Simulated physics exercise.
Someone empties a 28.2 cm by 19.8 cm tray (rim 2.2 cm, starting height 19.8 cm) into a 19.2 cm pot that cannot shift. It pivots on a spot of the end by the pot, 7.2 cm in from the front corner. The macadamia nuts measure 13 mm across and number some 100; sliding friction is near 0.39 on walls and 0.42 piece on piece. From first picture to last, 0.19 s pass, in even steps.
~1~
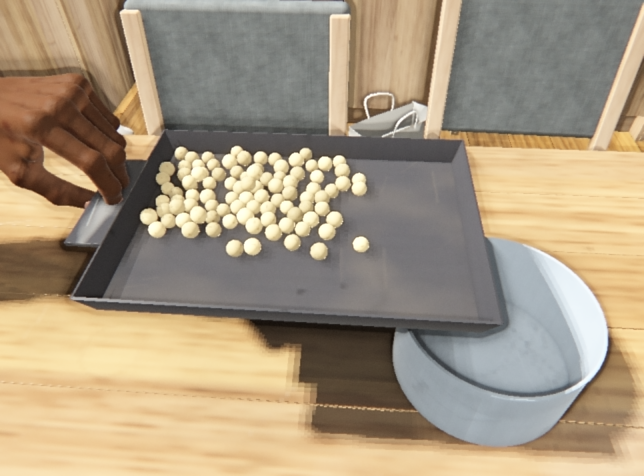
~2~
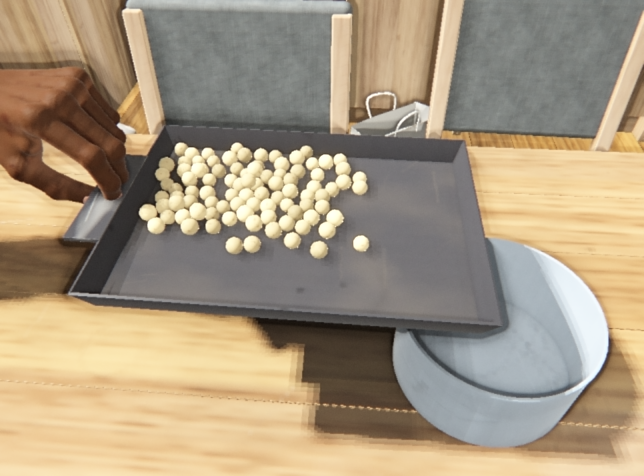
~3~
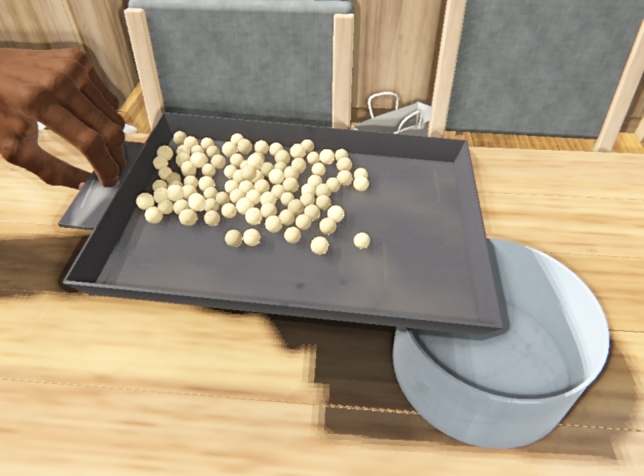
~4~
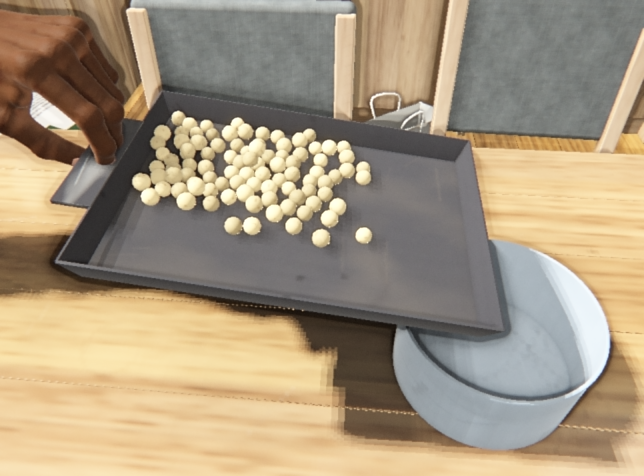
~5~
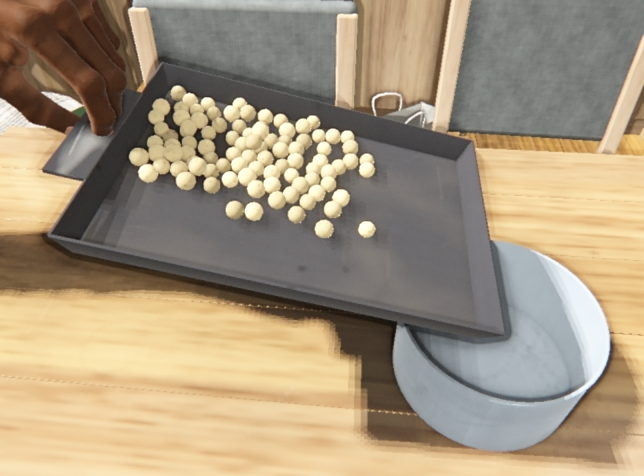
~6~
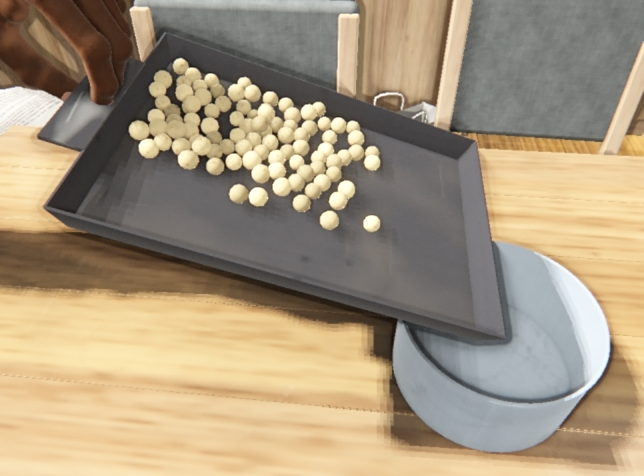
On a wooden table, a hand raising the left end of a dark tray of round pale nuts beside a grey-blue pot.
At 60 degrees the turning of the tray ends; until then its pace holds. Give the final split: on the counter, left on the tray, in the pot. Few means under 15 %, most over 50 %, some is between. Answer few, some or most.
On the counter: Some; left on the tray: Some; in the pot: Some.
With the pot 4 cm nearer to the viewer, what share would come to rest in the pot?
It would be near 45 per cent.
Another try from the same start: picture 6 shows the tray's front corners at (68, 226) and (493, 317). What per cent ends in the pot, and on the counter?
Pot 40, counter 15.
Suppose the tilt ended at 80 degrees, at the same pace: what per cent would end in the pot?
In that case some 60 per cent.
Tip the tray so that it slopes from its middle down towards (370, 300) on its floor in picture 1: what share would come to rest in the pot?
Some 5 per cent.
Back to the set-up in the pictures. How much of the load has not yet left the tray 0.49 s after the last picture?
Some 45 per cent of the load.
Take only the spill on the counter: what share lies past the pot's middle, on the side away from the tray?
Roughly 100 per cent.
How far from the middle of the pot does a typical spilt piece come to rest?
Some 26 cm.
Then, 0.16 s after the last picture, tilt 42 degrees; the tray holds 100 %, the pot 0 %.
Then, 0.26 s after the last picture, tilt 56 degrees; the tray holds 100 %, the pot 0 %.
Then, 0.49 s after the last picture, tilt 60 degrees; the tray holds 45 %, the pot 10 %.
In the end, counter 30 %, tray 30 %, pot 40 %.
